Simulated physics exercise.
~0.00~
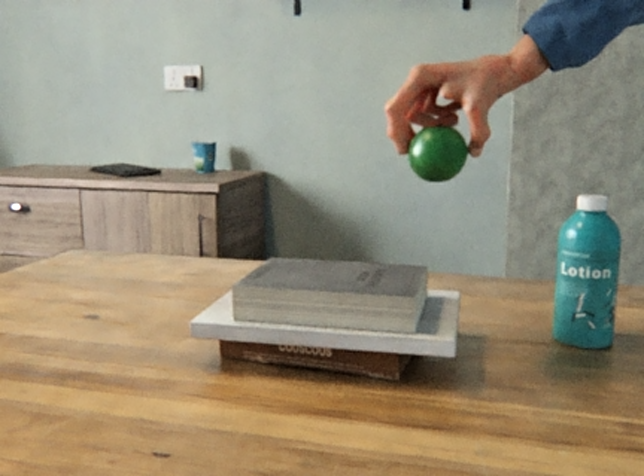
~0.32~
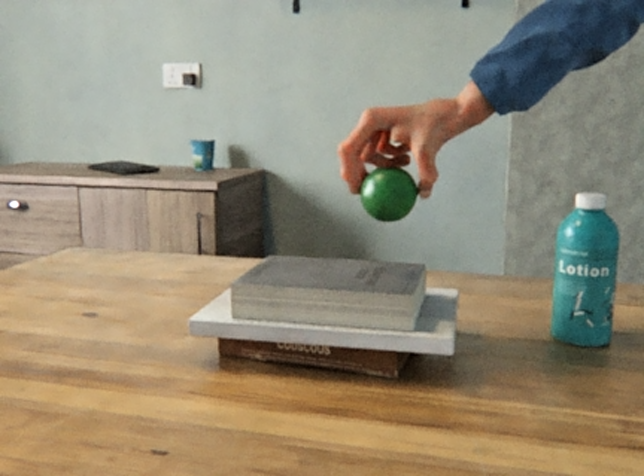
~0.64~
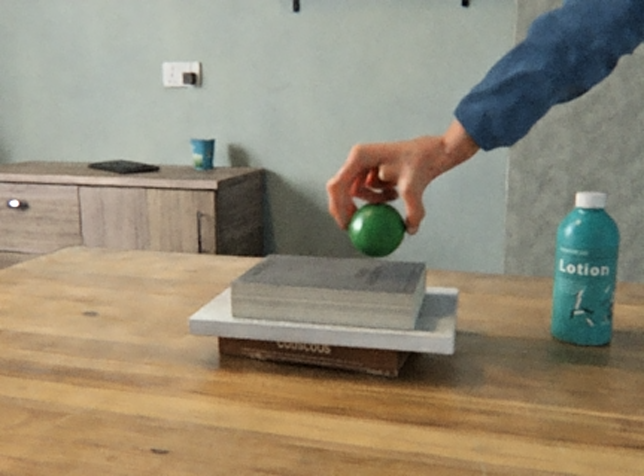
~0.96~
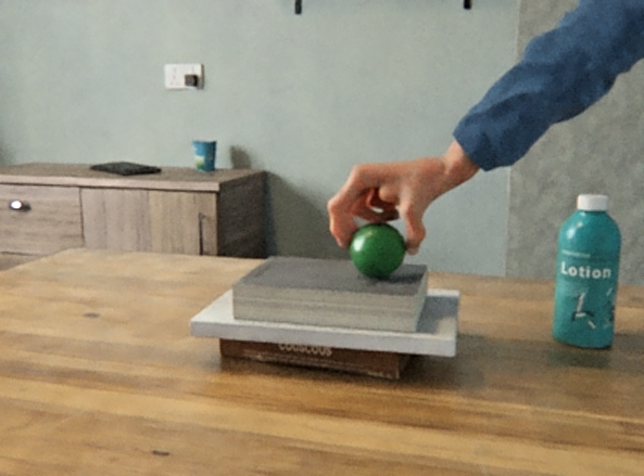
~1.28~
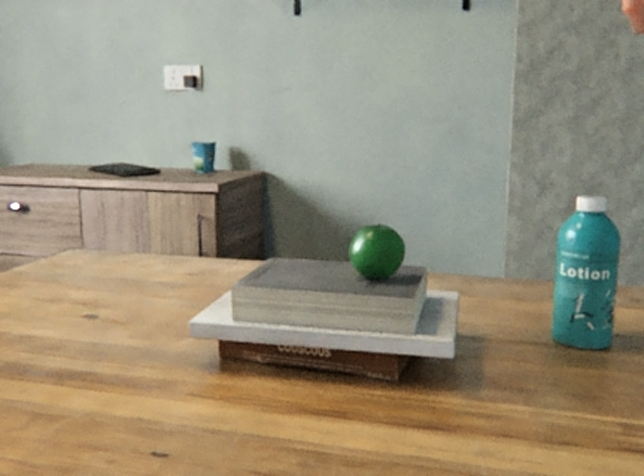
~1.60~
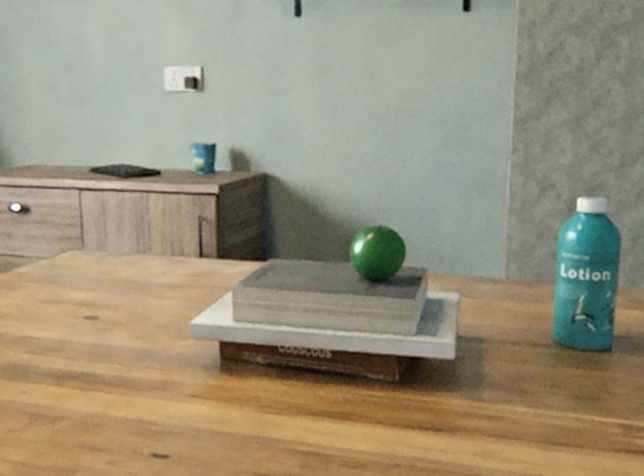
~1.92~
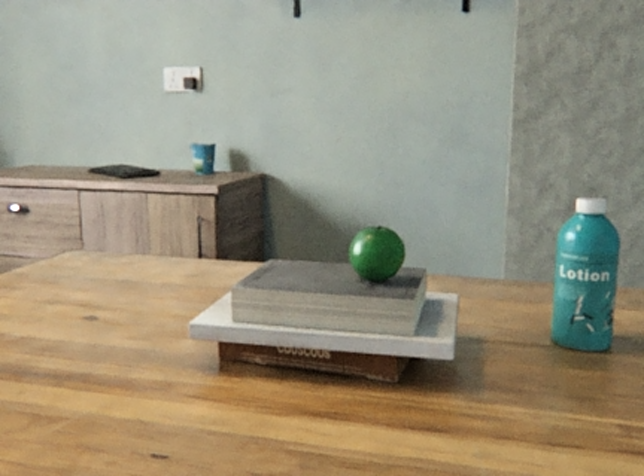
A green apple, held by a hand in a blue sleeve, hangs above a wooden table seen from the front by a slightly swaying camera. Below it, a thick grey book rests on a white board, which sits on a brown packet, while a turquoise lotion bottle stands to the right and a low wooden cabinet lines the wall behind. The hand carries the apple left and down, then lowers it onto the right part of the book. The fingers let go and the hand withdraws to the upper right. The apple stays put, and the pile remains standing.
